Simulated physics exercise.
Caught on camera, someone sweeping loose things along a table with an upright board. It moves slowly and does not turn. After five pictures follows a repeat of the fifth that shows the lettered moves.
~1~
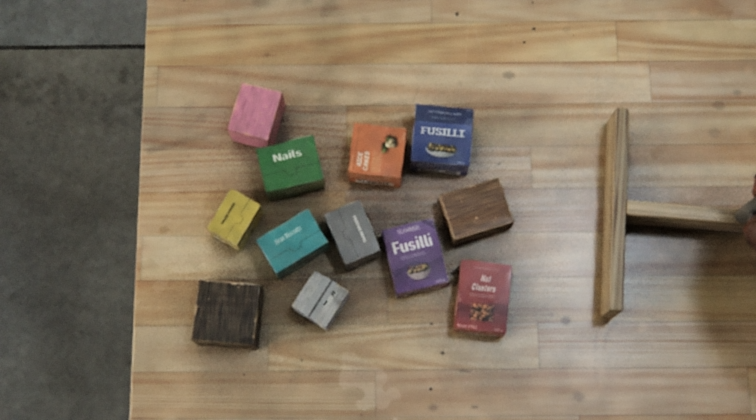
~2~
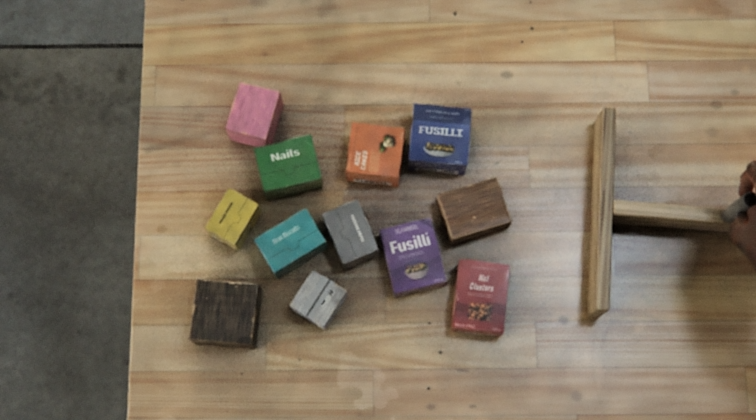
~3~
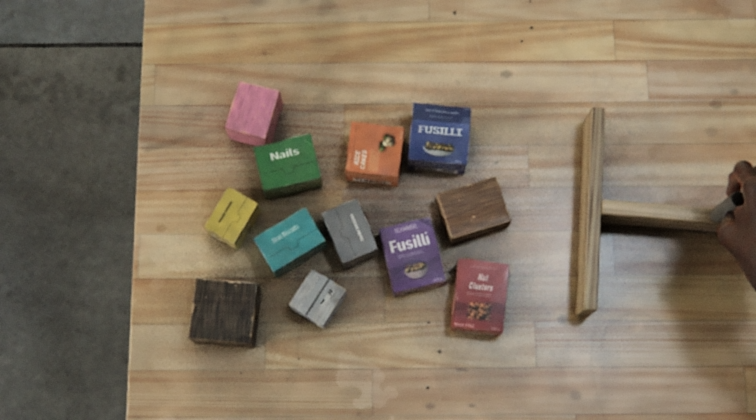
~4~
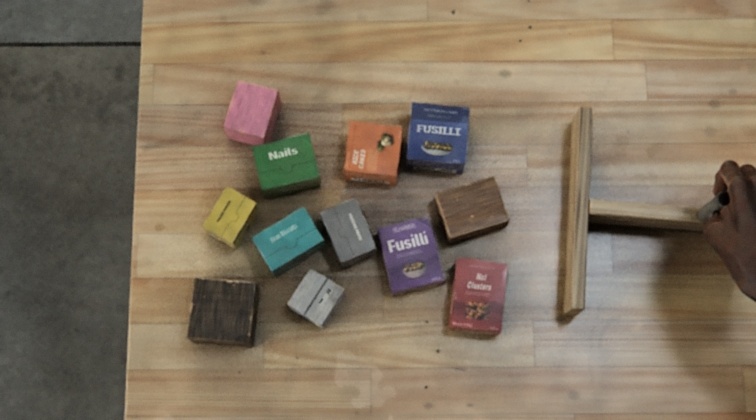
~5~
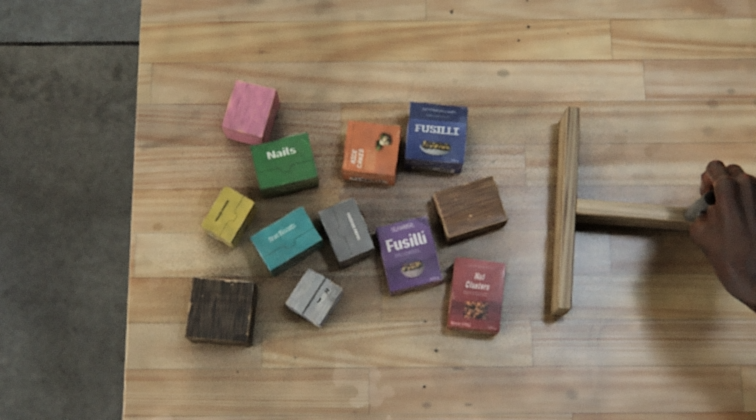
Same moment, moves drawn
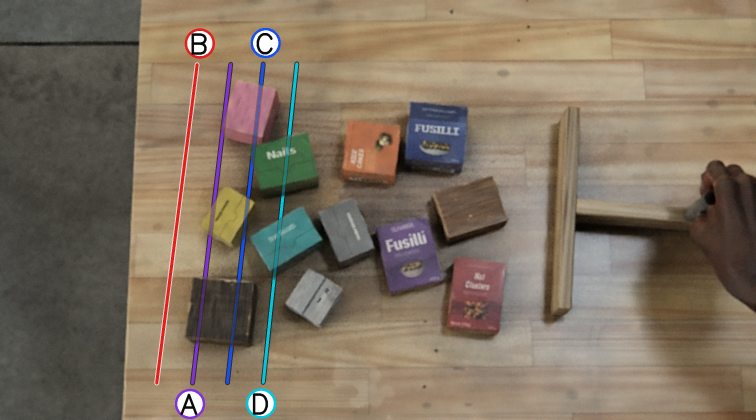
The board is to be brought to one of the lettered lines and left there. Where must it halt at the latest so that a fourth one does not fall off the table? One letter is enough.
Stop at D.
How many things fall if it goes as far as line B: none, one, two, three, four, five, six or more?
Six or more.
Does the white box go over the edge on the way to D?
No.
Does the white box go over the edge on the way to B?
Yes.
On the marked copy, A at (212, 218); B at (178, 218); C at (246, 218); D at (281, 217).
Following D. Soon after the start, board (466, 206); turquoise packet (264, 243); red packet (425, 297).
Later, board (362, 207); turquoise packet (170, 258); yellow box (178, 207).
In the end, board (283, 207); turquoise packet over the edge; yellow box over the edge; two fallen.
As for the rest, A drops eight; B drops eight; C drops five.
